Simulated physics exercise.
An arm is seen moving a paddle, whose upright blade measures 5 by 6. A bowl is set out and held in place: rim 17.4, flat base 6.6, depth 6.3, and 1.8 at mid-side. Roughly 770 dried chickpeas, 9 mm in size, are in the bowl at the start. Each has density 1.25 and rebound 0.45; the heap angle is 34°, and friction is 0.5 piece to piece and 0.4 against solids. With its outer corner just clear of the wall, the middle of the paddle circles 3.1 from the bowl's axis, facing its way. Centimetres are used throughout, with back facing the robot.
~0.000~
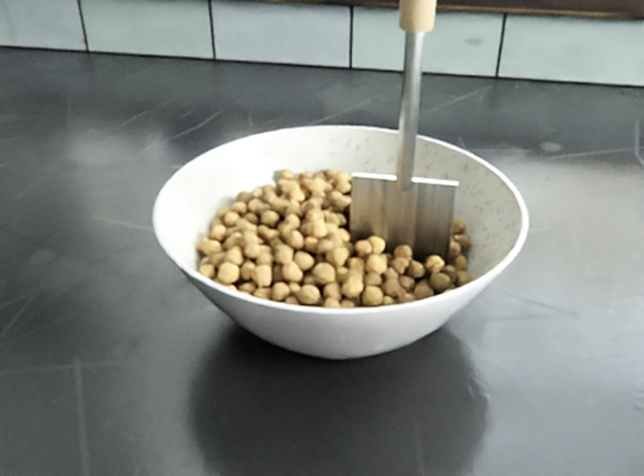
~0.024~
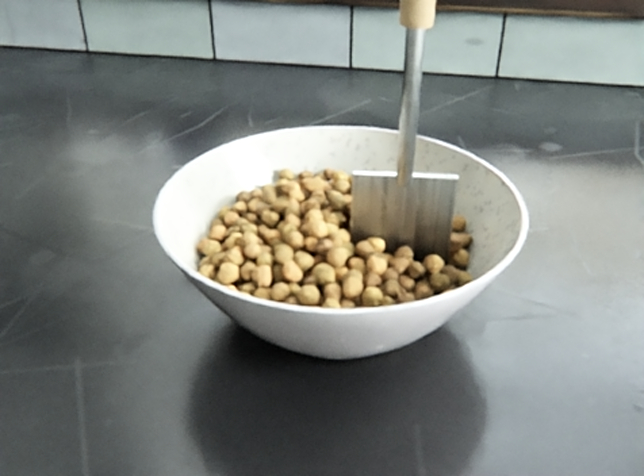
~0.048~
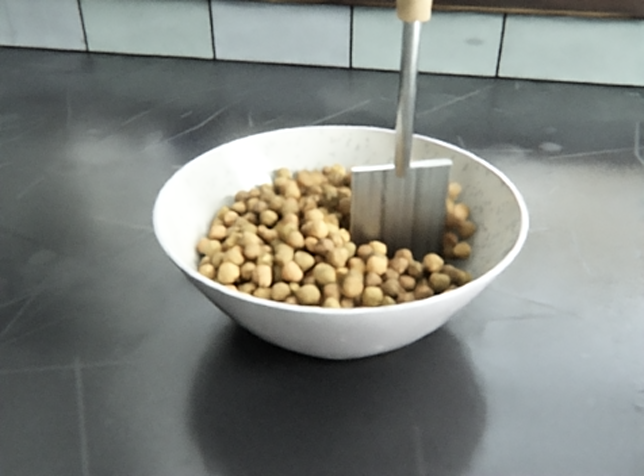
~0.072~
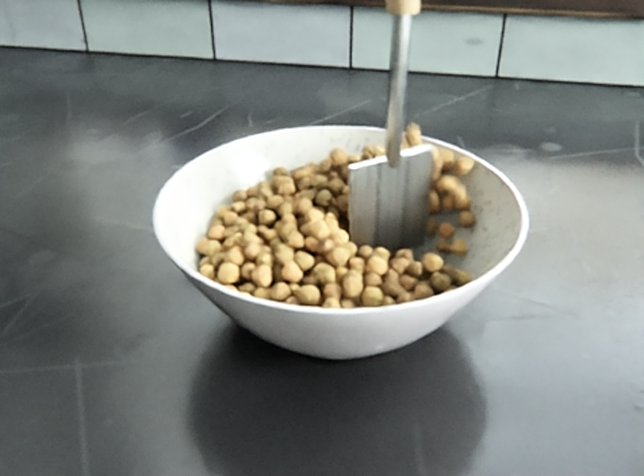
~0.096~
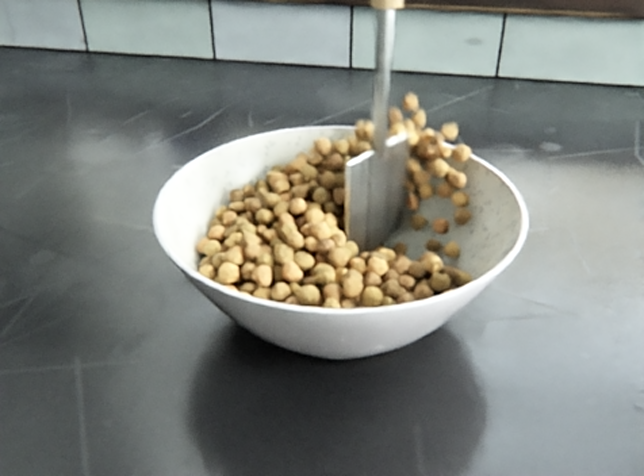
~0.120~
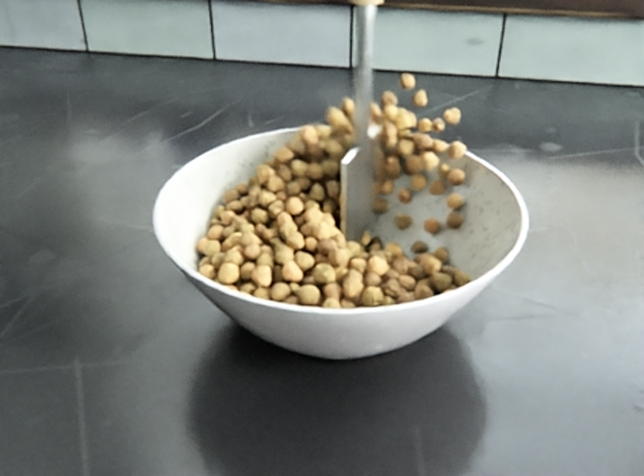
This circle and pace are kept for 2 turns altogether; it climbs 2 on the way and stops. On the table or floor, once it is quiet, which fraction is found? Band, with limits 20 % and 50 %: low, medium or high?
Medium.
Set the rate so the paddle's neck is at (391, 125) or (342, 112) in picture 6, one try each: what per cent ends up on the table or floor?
About 10 per cent, then about 40 per cent.
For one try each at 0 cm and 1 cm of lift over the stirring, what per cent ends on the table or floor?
40 and 30 %.
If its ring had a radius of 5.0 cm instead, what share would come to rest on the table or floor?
Some 5 percent would.
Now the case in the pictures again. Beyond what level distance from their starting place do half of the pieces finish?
Around 7 centimetres.
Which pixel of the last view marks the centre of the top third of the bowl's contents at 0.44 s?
(442, 248), roughly.
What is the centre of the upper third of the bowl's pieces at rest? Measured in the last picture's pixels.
Near (348, 241).
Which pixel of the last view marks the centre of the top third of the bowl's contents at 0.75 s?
At about (305, 239).
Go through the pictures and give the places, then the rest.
In the first frame, paddle neck at (407, 149), 0° round; upper third of the load around (321, 240), from x 205 to 465, top at y 175; 773 in the bowl.
In the second frame, paddle neck at (407, 145), 6° round; upper third of the load around (322, 236), from x 205 to 465, top at y 175.
In the third frame, paddle neck at (404, 137), 22° round; upper third of the load around (329, 223), from x 205 to 465, top at y 170.
In the fourth frame, paddle neck at (395, 128), 41° round; upper third of the load around (331, 207), from x 205 to 465, top at y 135.
In the fifth frame, paddle neck at (380, 120), 60° round; upper third of the load around (330, 196), from x 205 to 465, top at y 105.
In the sixth frame, paddle neck at (362, 115), 79° round; upper third of the load around (322, 185), from x 205 to 465, top at y 80; 769 in the bowl, 4 in flight or on the tool.
By 0.44 s, 329° round, highest piece 10 above the table; 613 in the bowl, 119 on the table or floor, 41 in flight or on the tool.
By 0.75 s, 219° round, highest piece 7 above the table; 570 in the bowl, 201 on the table or floor, 2 in flight or on the tool.
By 1.11 s, 0° round, highest piece 6 above the table; 568 in the bowl, 205 on the table or floor.
By 1.81 s, 0° round, highest piece 6 above the table; 568 in the bowl, 205 on the table or floor.
Final count, 568 in the bowl, 205 on the table or floor. That is 27 % on the table or floor.
